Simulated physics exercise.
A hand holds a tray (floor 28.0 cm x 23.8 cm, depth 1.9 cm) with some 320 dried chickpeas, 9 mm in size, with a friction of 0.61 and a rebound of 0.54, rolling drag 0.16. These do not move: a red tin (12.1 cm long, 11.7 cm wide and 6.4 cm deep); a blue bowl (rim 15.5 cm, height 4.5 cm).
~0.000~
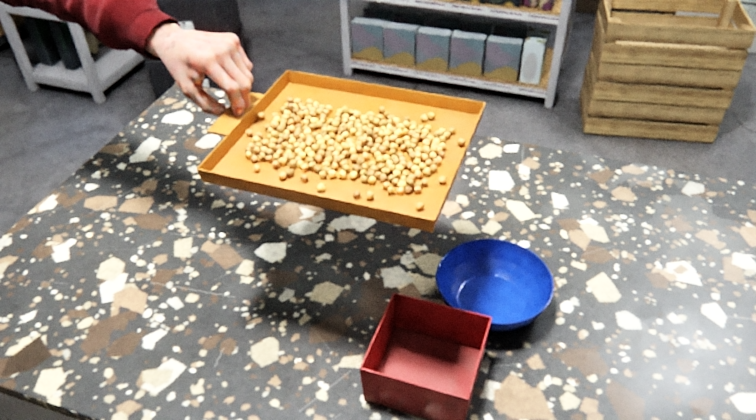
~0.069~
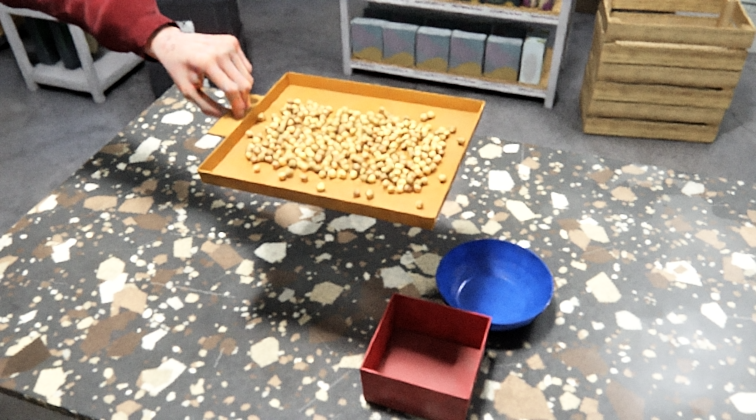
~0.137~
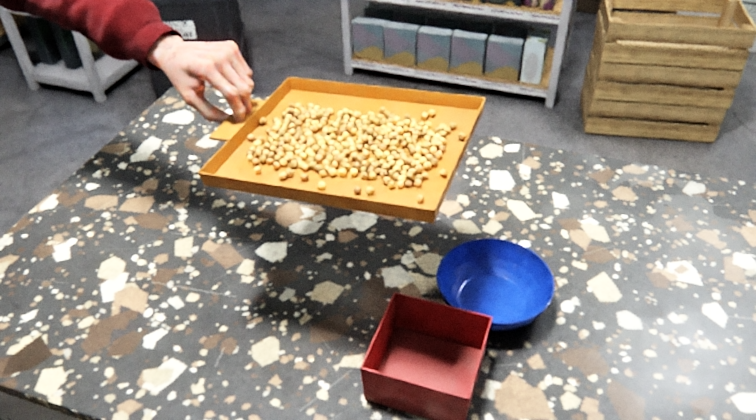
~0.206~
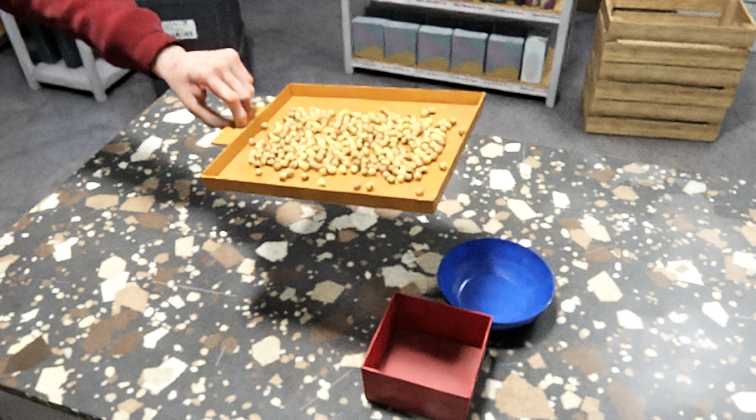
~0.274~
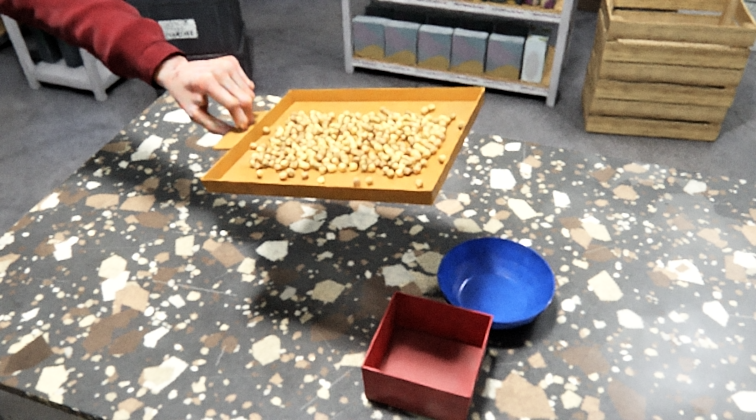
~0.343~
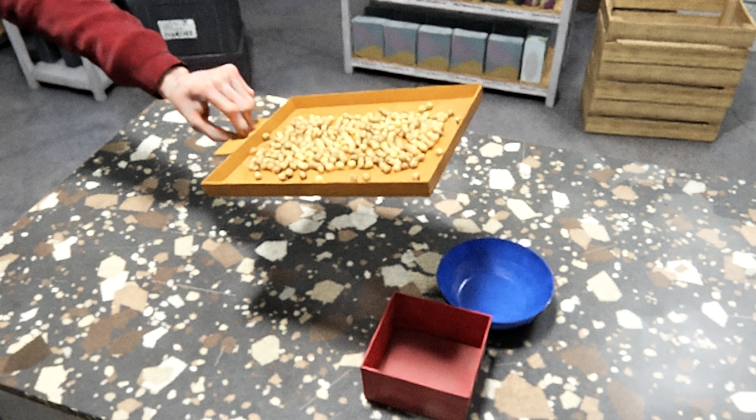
A room with a dark floor, shelving and a wooden crate at the back is seen from above, looking down across a speckled stone-patterned tabletop. A hand in a dark red sleeve holds an orange-yellow tray of pale, chickpea-like pieces above the table, with a red square tin and a round blue bowl at lower right. The hand gradually tilts the tray, while the pieces shift little, and the tin, bowl and camera stay still.
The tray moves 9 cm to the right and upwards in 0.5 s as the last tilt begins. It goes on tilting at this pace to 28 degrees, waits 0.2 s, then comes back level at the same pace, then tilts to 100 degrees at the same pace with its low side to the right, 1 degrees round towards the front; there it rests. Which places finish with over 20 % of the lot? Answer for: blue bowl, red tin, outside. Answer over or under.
Blue bowl under, red tin under, outside over.
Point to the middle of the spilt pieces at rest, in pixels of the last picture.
Around (439, 269).
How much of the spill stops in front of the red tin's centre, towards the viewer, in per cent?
Some 0 per cent.
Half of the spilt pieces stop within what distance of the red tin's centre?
Roughly 18 cm.
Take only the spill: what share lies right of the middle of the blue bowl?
Some 10 per cent.
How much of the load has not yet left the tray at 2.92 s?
Some 90 per cent of the load.
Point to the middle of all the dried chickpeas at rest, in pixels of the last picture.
Near (442, 279).
After 1.34 s, tilt 5 degrees; tray 100 %; middle of all pieces on or above the table near (310, 124).
Then, at 2.16 s, tilt 32 degrees; tray 100 %; middle of all pieces on or above the table near (453, 138).
After 2.92 s, tilt 72 degrees; tray 90 %, blue bowl 10 %; middle of all pieces on or above the table near (453, 205).
Then, at 3.65 s, tilt 100 degrees; outside 55 %, red tin 5 %, tray 15 %, blue bowl 10 %, in the air 10 %; middle of all pieces on or above the table near (441, 262).
At rest (4.4 s), outside 80 %, red tin 5 %, tray 0 %, blue bowl 10 %.
